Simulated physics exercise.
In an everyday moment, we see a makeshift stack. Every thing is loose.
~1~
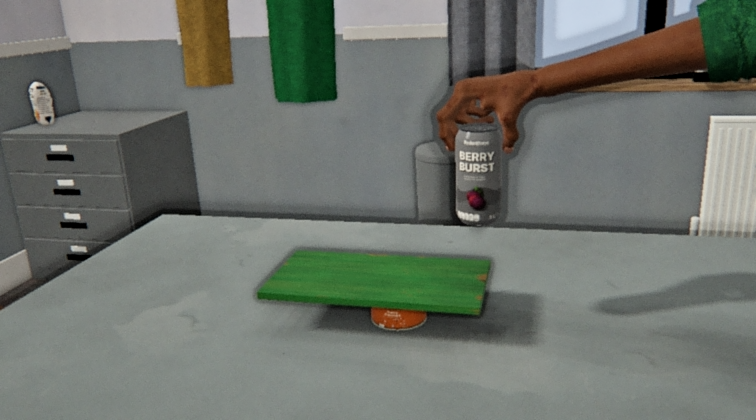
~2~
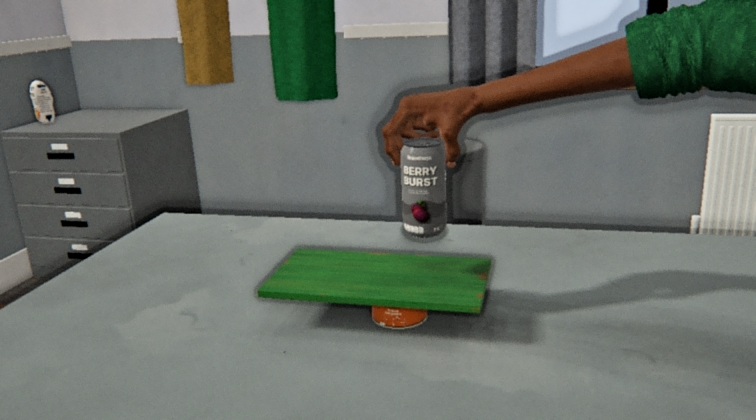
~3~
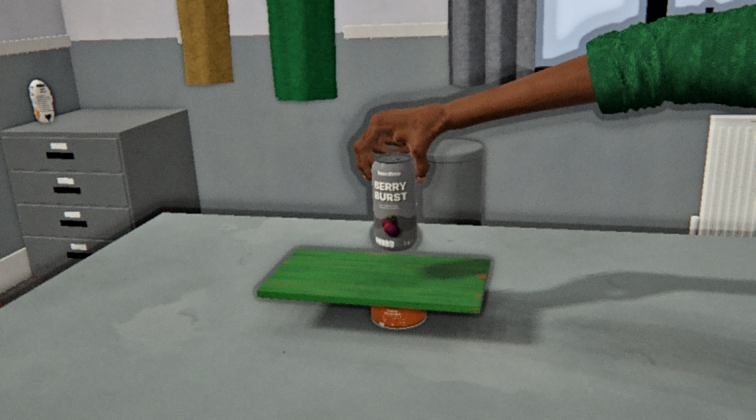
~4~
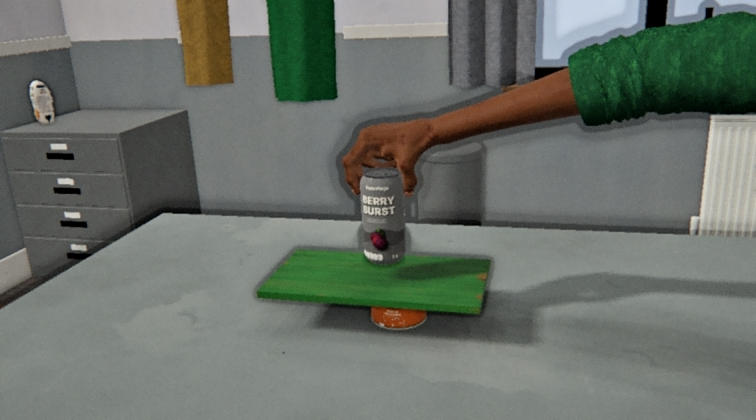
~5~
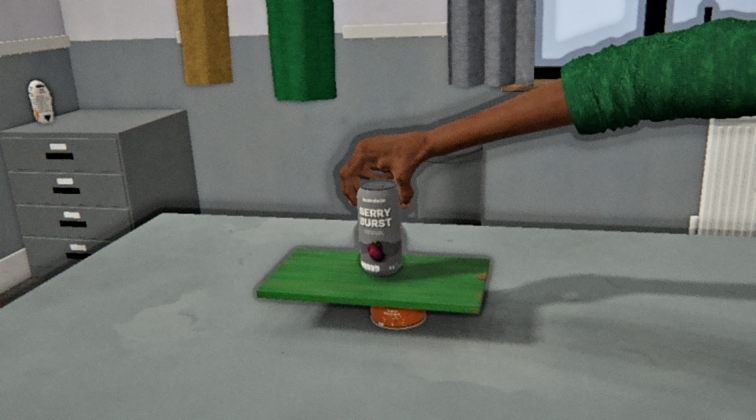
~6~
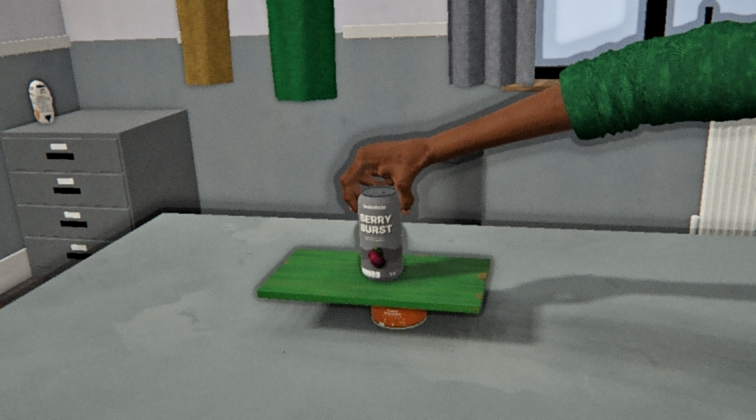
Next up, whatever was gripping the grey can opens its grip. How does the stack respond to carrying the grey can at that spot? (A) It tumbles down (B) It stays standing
(B) It stays standing.
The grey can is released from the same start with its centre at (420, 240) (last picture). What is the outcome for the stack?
Outcome: Stable.
Then, 0.20 s on from there, no change.
Then, 0.40 s on from there, grey can resting near (381, 234).
In the end, all 3 unmoved. At the end, from the last picture's camera, grey can near (381, 234). The stack keeps its balance.
